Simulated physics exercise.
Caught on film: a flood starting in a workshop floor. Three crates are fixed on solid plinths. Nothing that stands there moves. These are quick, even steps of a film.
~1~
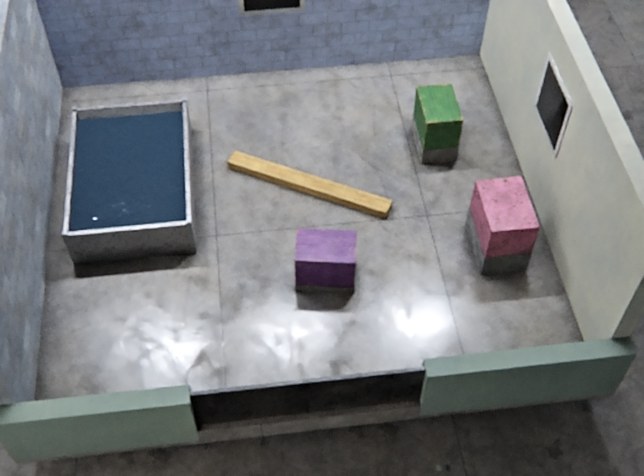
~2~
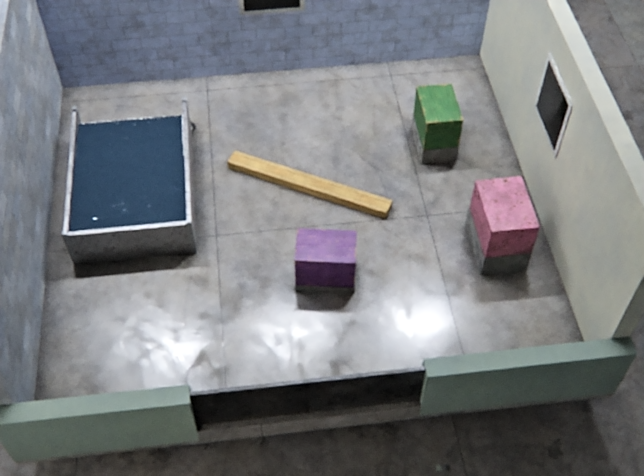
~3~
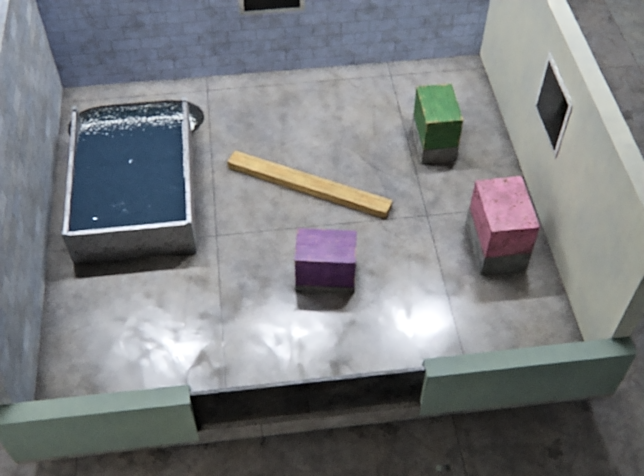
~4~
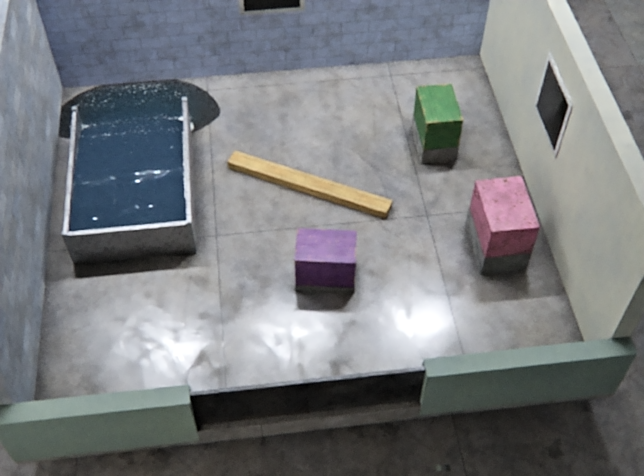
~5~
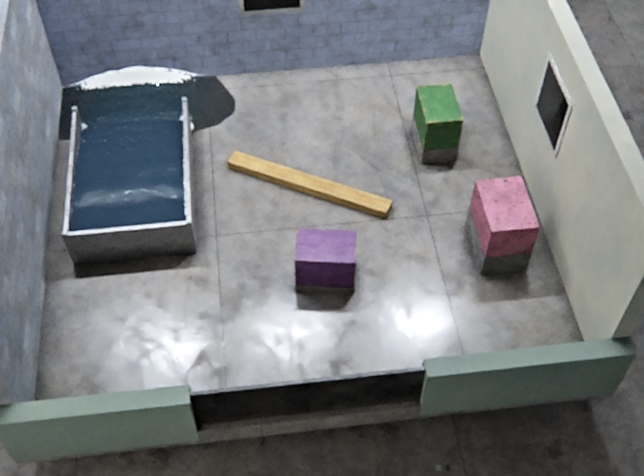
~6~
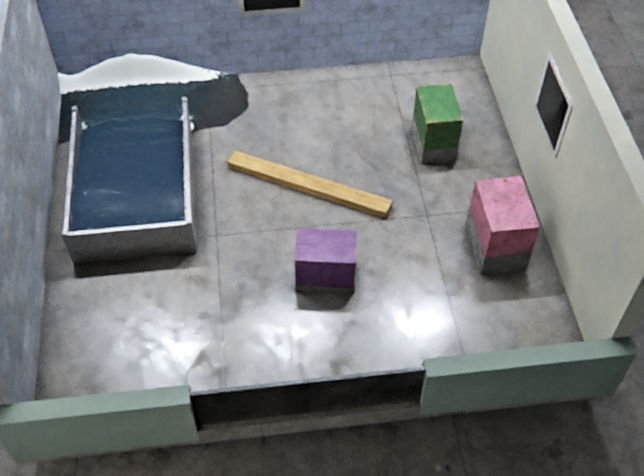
Dark water pours out of the far side of a grey-walled tank at the left of a workshop floor, seen from high above by a still camera. A yellow beam lies mid-floor, with a purple block below it and green and pink blocks to the right. The water spreads along the back wall, foaming white and widening rightward, while the beam and blocks stay put.
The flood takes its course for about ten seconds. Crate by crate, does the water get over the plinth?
One by one: The purple crate escapes dry; the green crate escapes dry; the pink crate escapes dry.
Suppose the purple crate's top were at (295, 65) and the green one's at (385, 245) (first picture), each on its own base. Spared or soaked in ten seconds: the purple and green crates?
Purple ends up wet; green is spared.
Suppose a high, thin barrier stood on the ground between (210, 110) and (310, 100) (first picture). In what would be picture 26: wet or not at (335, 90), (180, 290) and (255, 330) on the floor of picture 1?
In that order: Awash, free of water, clear.
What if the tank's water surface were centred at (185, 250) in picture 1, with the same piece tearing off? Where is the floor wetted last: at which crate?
Last comes the pink-painted one.
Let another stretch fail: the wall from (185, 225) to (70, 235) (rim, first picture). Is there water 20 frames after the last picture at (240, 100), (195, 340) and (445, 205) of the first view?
In turn: No water, covered, not flooded.
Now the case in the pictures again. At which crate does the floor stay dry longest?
That is the crate marked purple.
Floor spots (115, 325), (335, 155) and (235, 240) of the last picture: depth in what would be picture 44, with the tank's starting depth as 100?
In that order: 2, 6 and 0 per cent.
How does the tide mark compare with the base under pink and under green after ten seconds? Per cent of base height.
In turn 40 and 50 per cent.
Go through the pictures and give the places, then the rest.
The first picture shows the water tank at (130, 167) is whole and still.
In the second picture, water pours out on the water tank's far side and has run to a hidden place.
In the third picture, water pours out on the water tank's far side and has run to a hidden place.
In the fourth picture, water pours out on the water tank's far side and has run to (61, 115).
In the fifth picture, water pours out on the water tank's far side and has run to (64, 89).
In the sixth picture, the front is at (231, 76), out from the gap on the water tank's far side.
A moment on, water covers 10 % of the floor; the purple crate not reached, the green crate not reached, the pink crate not reached.
Next, water covers 20 % of the floor; the purple crate not reached, the green crate not reached, the pink crate not reached.
Then, water covers 45 % of the floor; the purple crate not reached, the green crate water round its plinth, the pink crate not reached.
Later, water covers 75 % of the floor; the purple crate not reached, the green crate water round its plinth, the pink crate water round its plinth.
In the end, water covers 85 % of the floor; the purple crate stayed above the water, the green crate stayed above the water, the pink crate stayed above the water.
